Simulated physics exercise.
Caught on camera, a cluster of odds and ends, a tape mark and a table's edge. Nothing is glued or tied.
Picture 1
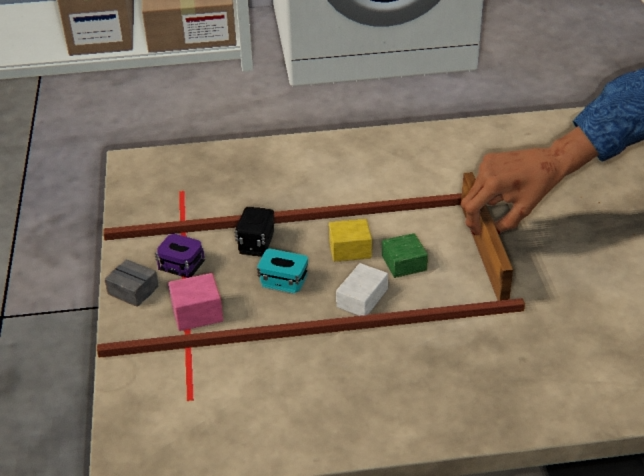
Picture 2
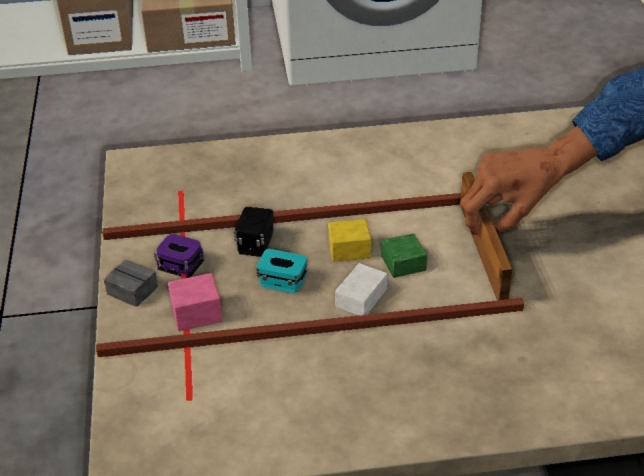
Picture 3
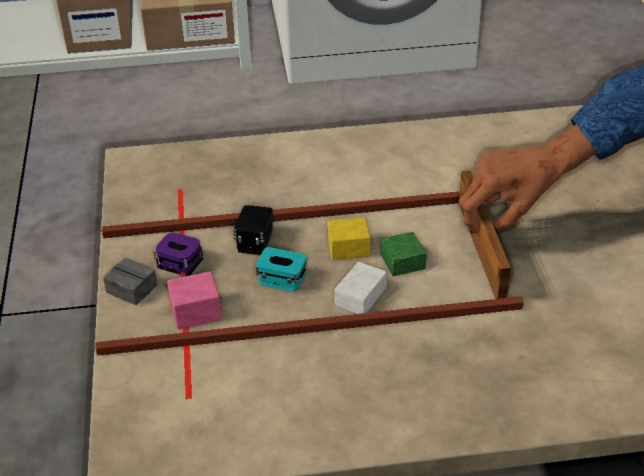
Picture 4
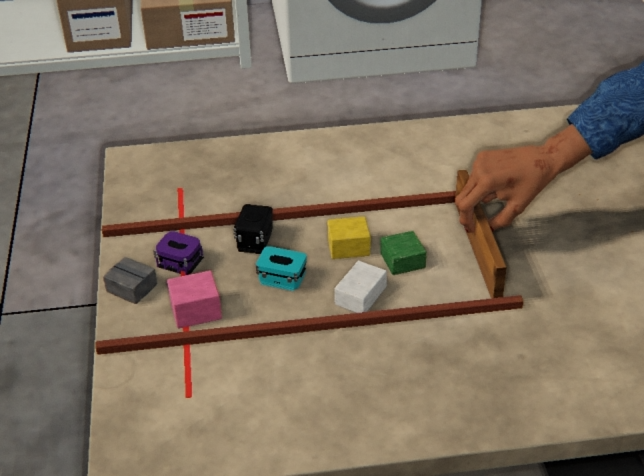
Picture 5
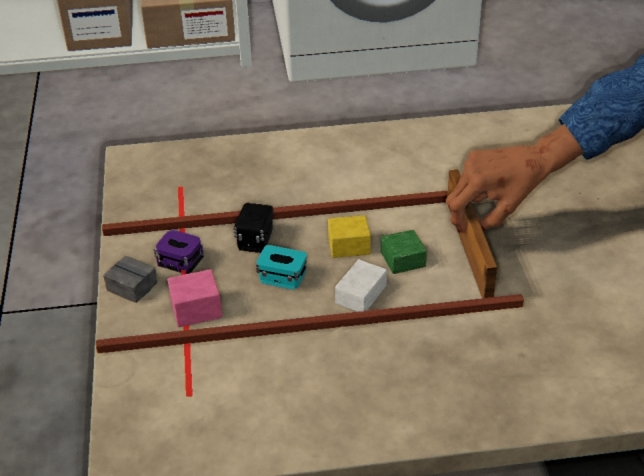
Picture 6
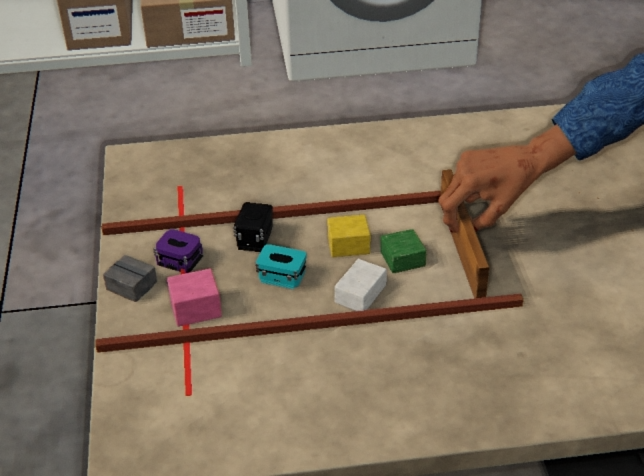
At the start, a hand holds a wooden board upright at the right end of two dark red rails, with small coloured blocks and cases lying between them near a red tape line. The hand then slides the board a short way left, while the objects stay virtually still, leaving a gap before the green block.
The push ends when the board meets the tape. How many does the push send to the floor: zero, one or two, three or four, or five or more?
In the end the number that fall off is one or two.
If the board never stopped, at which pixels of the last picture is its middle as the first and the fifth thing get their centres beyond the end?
At (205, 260) for the first, at (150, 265) for the fifth.
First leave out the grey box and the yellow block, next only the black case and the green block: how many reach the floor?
0 in the first case, 0 in the second.
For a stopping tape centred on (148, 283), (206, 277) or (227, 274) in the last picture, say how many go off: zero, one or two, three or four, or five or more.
In that order: Three or four; no fall at all; none at all.
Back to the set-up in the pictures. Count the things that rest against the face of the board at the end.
The number is 3.
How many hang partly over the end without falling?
Overhanging: 0.
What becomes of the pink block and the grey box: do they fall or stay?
The pink block survives, the grey box drops off.
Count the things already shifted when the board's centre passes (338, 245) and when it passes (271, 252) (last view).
The counts are 4 and 6.
Soon after, none off yet; grey box at rest near (130, 278); purple case at rest near (179, 251); pink block at rest near (194, 297).
After that, none off yet; grey box moving near (119, 280); purple case displaced about its own width near (149, 257); pink block displaced about its own width near (154, 308).
In the end, the number that fall off is one or two; gone, grey box.
